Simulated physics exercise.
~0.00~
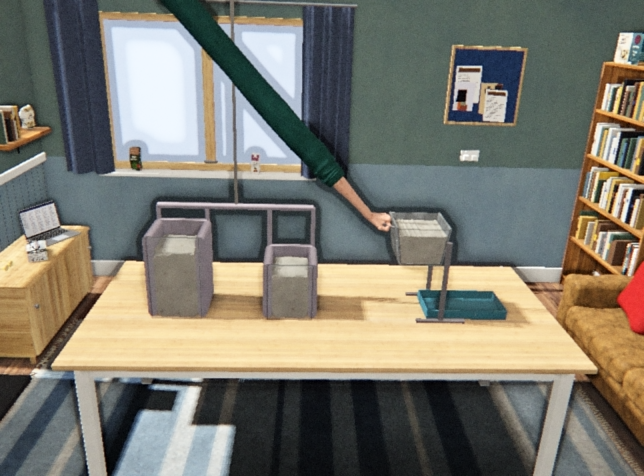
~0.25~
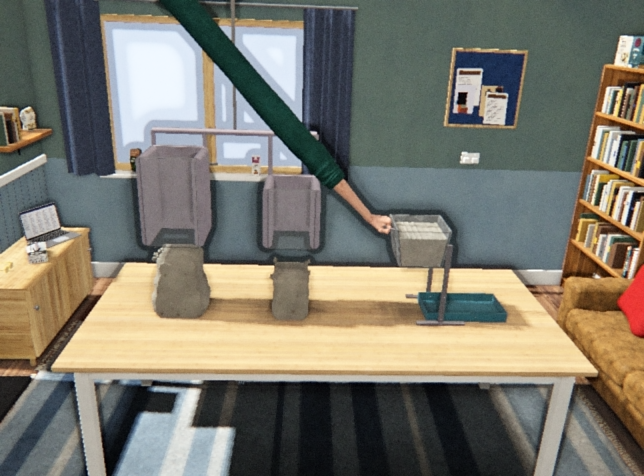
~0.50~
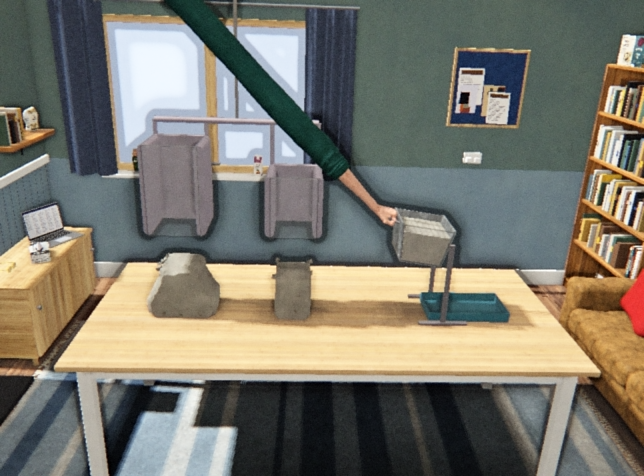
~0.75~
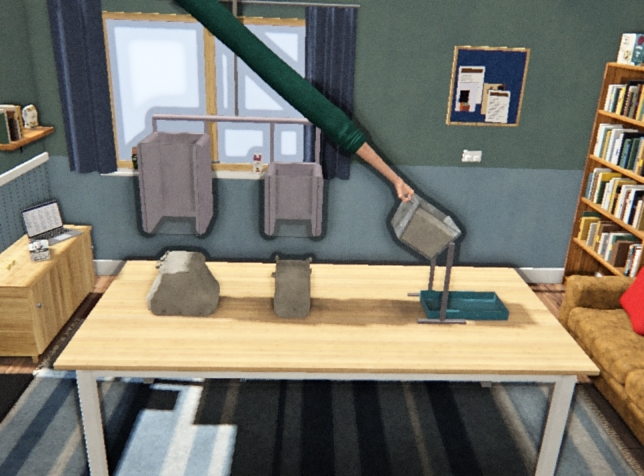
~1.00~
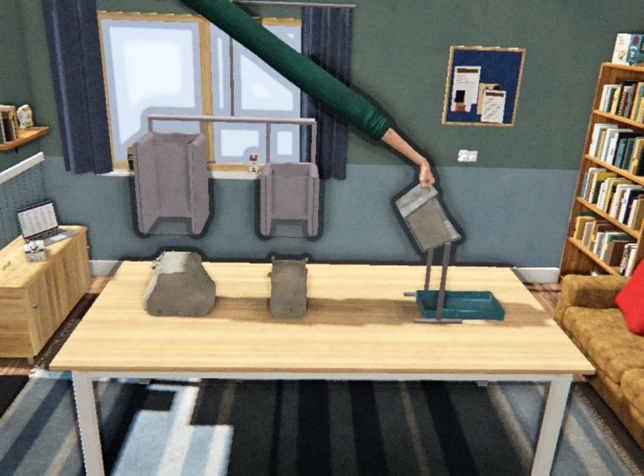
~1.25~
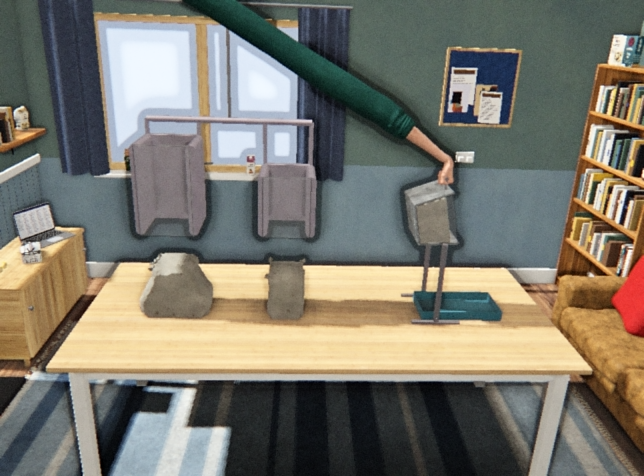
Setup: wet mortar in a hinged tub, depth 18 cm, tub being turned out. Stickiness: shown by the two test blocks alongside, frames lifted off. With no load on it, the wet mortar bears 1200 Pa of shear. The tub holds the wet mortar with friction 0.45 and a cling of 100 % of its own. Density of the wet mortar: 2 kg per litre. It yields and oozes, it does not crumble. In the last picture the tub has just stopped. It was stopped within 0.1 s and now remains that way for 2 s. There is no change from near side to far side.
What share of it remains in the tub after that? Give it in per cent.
100 %.
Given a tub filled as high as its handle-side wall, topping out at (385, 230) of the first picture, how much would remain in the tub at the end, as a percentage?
Near 100 per cent.
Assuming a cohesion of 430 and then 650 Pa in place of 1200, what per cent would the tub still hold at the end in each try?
Try one gives 60 per cent, try two gives 100 per cent.
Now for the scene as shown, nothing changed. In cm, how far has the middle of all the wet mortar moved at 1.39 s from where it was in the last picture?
Distance: About 0 cm.
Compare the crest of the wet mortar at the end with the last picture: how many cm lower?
The top ends up some 0 cm below its level in the last picture.
By 1.39 s, the tub is at 78 degrees and holds 100 %.
By 1.56 s, the tub is at 78 degrees and holds 100 %.
By 1.73 s, the tub is at 78 degrees and holds 100 %.
By 1.90 s, the tub is at 78 degrees and holds 100 %.
By 3.25 s, at the end, the tub is at 78 degrees and holds 100 %.
